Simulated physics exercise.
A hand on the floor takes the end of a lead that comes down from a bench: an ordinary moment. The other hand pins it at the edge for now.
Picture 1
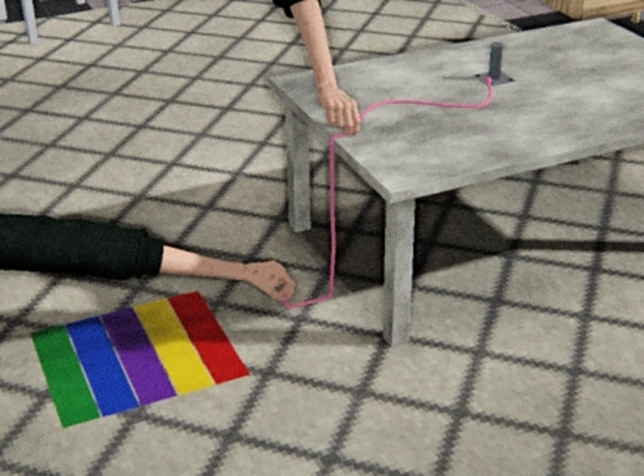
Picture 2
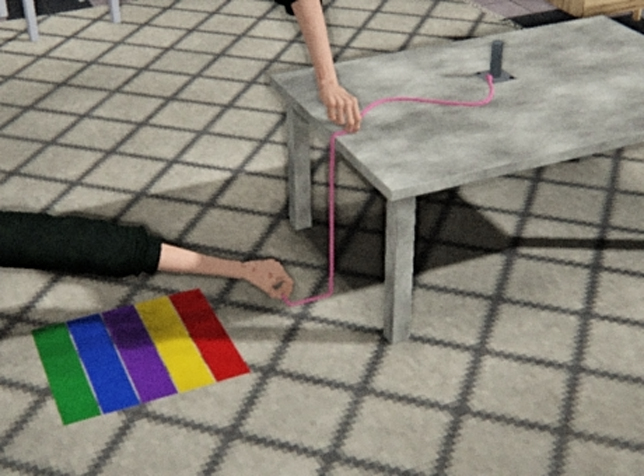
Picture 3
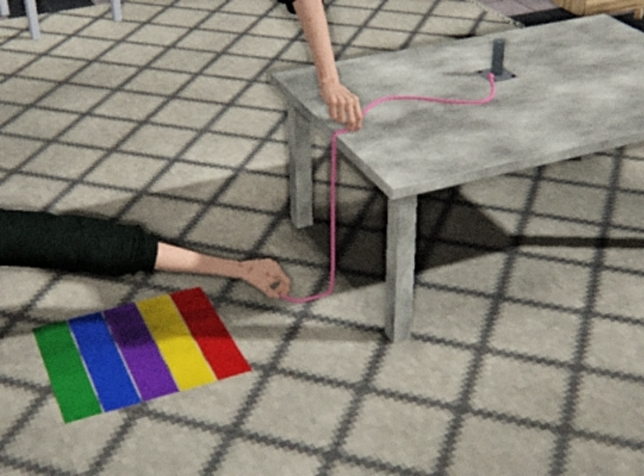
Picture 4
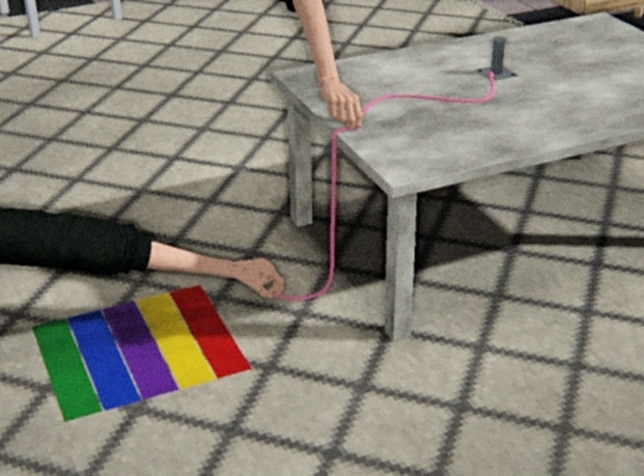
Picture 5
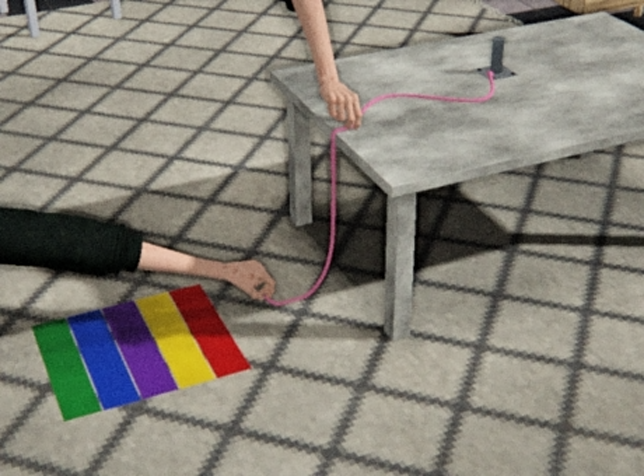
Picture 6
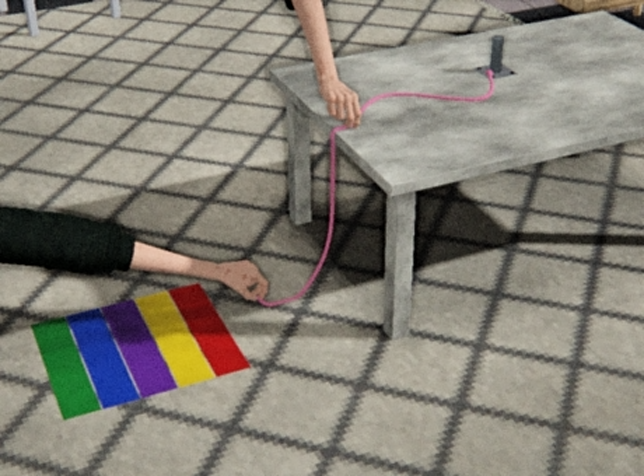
The footage shows one hand pinning a pink cord at the edge of a gray table while another hand, near the floor, holds its end and draws it slightly left toward a mat of coloured stripes.
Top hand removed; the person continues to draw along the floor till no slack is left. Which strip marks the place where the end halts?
The blue strip does.
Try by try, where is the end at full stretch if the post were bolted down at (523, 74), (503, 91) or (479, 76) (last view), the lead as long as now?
Around (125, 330), (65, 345) and (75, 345).
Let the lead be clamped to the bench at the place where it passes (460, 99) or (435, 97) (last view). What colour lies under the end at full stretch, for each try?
It would be purple; purple.
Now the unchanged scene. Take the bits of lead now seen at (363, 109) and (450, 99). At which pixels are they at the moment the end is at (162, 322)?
One lands at (326, 125), the other at (409, 95).
Soon after, end near (162, 322); over yellow.
Then, end near (120, 332); over purple.
At full stretch, end near (96, 339); over blue. The blue one.
